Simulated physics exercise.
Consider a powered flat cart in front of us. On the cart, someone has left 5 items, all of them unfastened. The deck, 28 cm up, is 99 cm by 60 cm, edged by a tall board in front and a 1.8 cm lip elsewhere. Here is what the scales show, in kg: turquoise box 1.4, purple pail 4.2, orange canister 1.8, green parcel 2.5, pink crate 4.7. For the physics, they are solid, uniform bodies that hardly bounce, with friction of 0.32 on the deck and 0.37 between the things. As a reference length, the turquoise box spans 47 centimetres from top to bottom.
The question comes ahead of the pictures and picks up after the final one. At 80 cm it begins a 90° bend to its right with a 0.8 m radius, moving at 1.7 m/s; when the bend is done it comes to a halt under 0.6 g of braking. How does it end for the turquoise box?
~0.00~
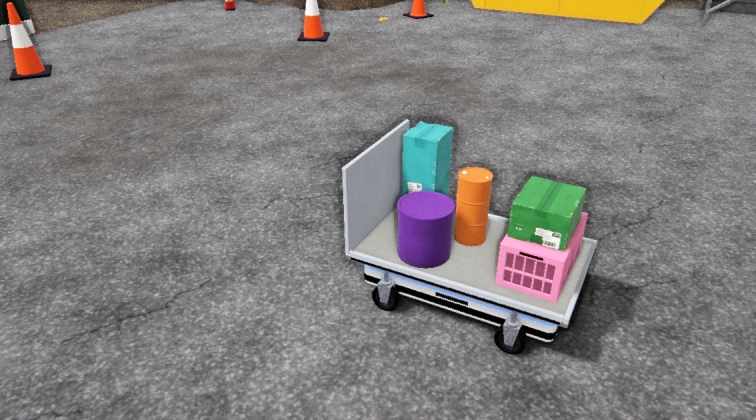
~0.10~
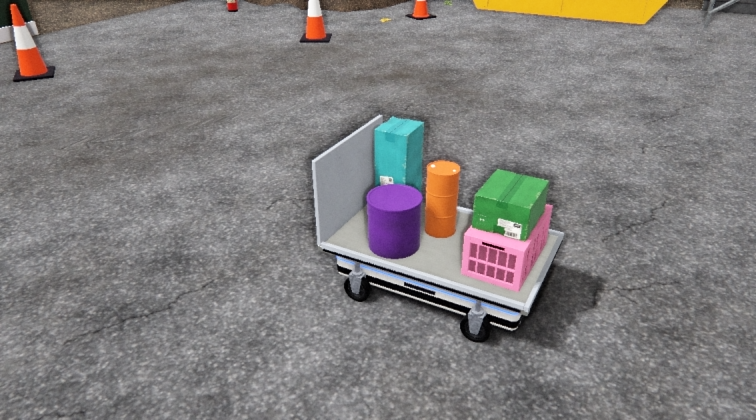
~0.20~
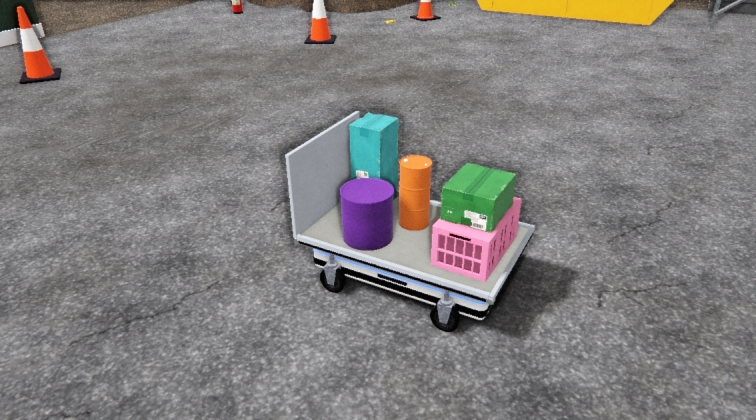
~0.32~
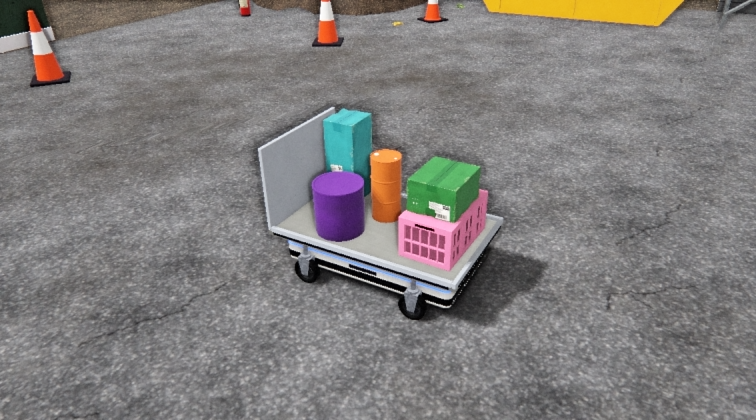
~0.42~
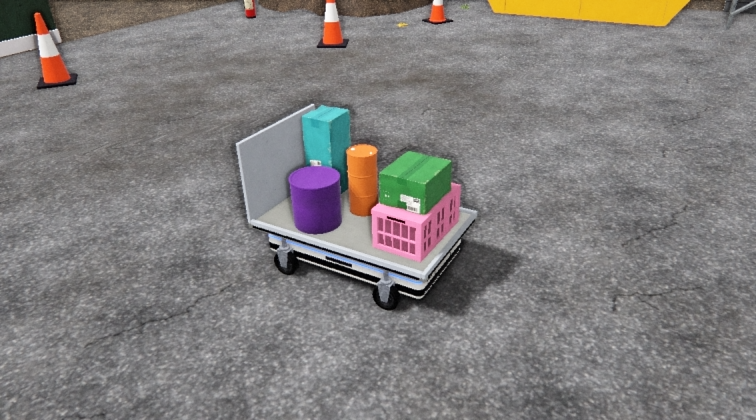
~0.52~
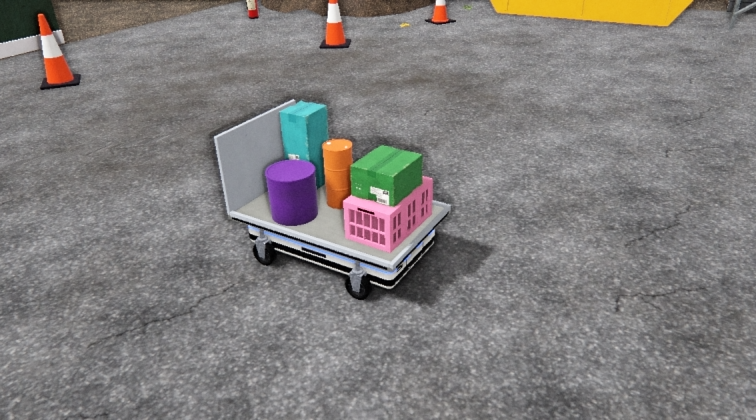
Stands firm.
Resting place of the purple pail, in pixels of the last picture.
It comes to rest somewhere around (397, 79).
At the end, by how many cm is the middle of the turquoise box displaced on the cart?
The shift is close to 8 cm.
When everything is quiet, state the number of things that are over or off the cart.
The answer is 1.
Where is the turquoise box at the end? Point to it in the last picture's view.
Around (427, 70).
Around 1.02 s, cart 173 cm along, turned 56°; turquoise box at 11° to upright near (305, 96); orange canister at 20° to upright; purple pail at 12° to upright.
Around 1.42 s, cart 241 cm along, turned 90°; turquoise box shifted 11 cm near (404, 75); orange canister on its side; green parcel shifted 17 cm.
Finally (2.8 s), on their side or leaning hard on the cart, orange canister; not toppled but over 10 cm from the start, purple pail, green parcel and pink crate; the last one still in place (within 10 cm). In the last view, turquoise box near (427, 70).
